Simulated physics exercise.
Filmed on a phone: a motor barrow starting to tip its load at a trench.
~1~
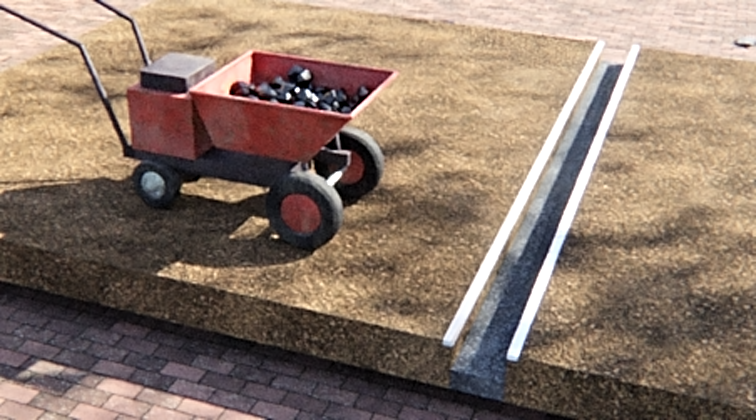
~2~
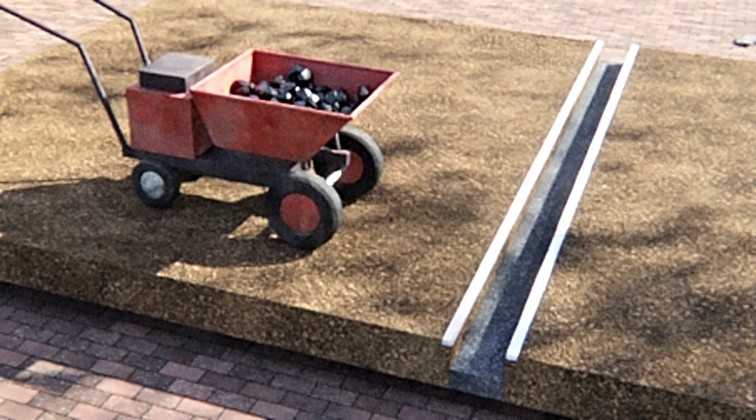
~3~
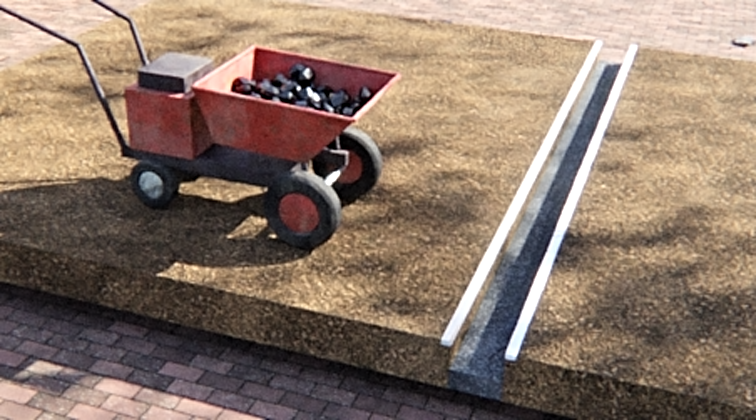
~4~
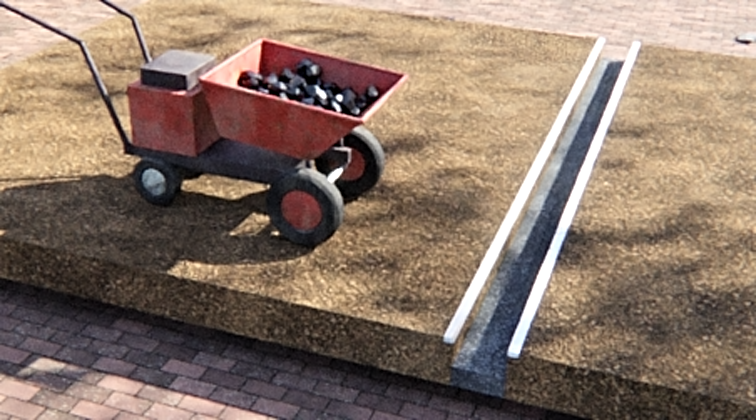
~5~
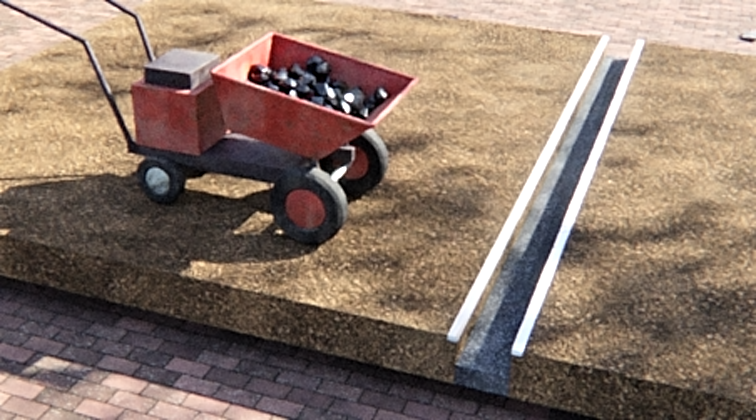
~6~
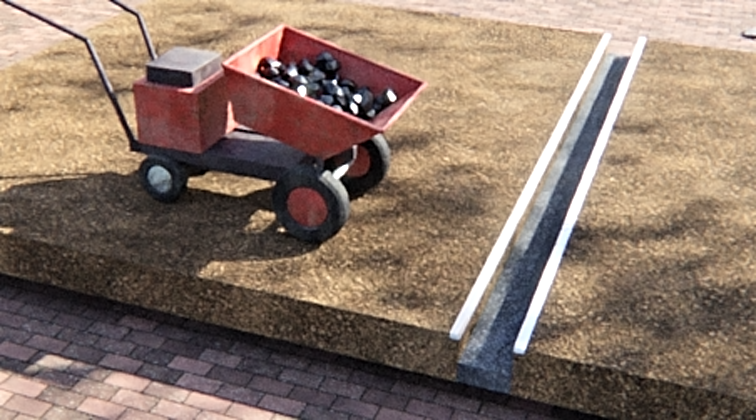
A red motor barrow with a skip of shiny black lumps stands at left on a raised bed of brown, gritty ground, seen from above at an angle. Its black handles reach to the upper left, while at right two white strips flank a narrow dark trench, with reddish brick paving beyond and in front. The skip sits level at first, then its rear rises slightly and its front lip tilts rightward, the wheels staying put as the view shifts very slightly.
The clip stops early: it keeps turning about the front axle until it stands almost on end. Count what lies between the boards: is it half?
It catches under half.
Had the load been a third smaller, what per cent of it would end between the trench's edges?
Close to 10 per cent.
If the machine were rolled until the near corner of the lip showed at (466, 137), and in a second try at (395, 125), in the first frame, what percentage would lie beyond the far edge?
Near 50 % and 0 %.
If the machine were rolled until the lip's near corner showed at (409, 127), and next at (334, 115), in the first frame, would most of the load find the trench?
The first try: Above a half. The second: Below a half.
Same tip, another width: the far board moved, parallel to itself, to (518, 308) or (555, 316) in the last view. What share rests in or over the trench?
Near 10 % and 10 %.
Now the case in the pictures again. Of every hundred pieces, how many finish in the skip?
Roughly 40 in a hundred.
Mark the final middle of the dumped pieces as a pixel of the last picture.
Near (476, 235).
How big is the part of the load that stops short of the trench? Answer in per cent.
About 45 per cent.
Just after the last frame, skip tipped steeply; every one in the skip.
A moment on, skip tipped steeply; almost all in the skip; about a tenth short of the trench.
Further on, skip tipped right over; roughly a third in the skip; roughly half short of the trench; about a tenth in or heaped over the trench.
When it is over, skip tipped right over; roughly a third in the skip; roughly half short of the trench; about a tenth in or heaped over the trench; not one beyond it.
